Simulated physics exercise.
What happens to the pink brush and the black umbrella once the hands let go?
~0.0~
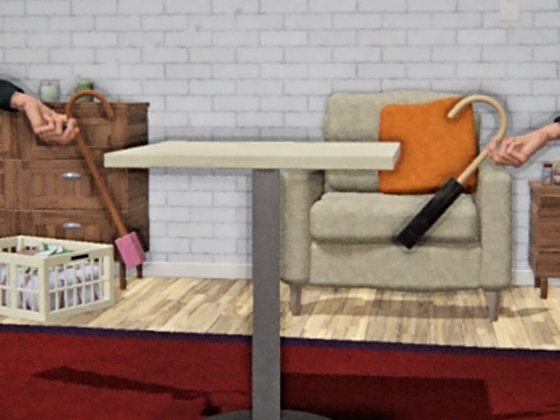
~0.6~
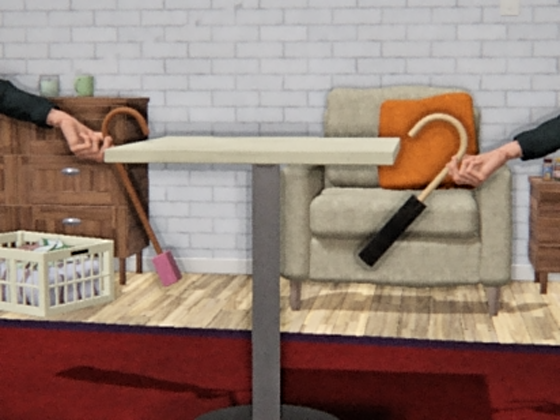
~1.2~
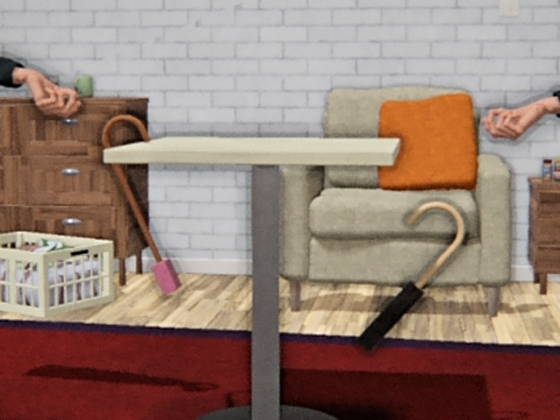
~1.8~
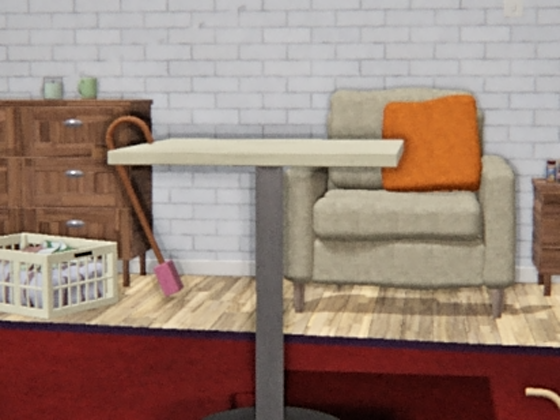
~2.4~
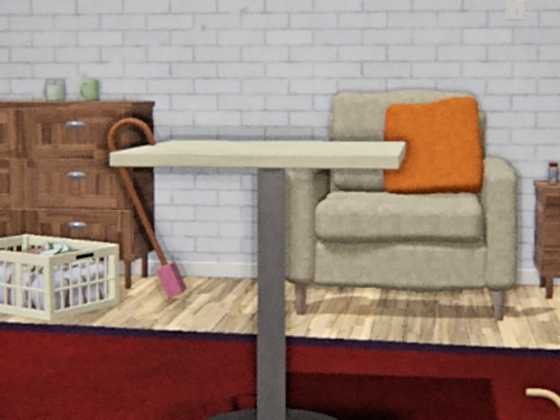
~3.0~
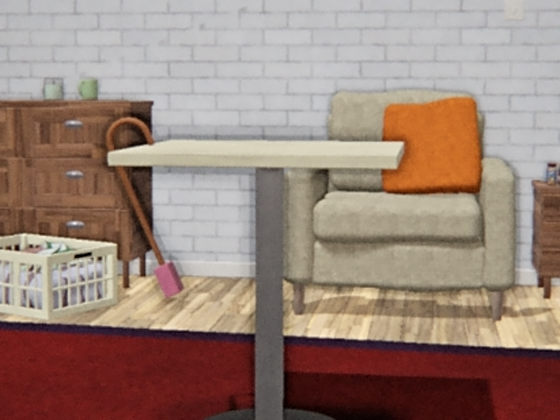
The pink brush stays hanging from the left end of the table, while the black umbrella slips off the right end and falls.
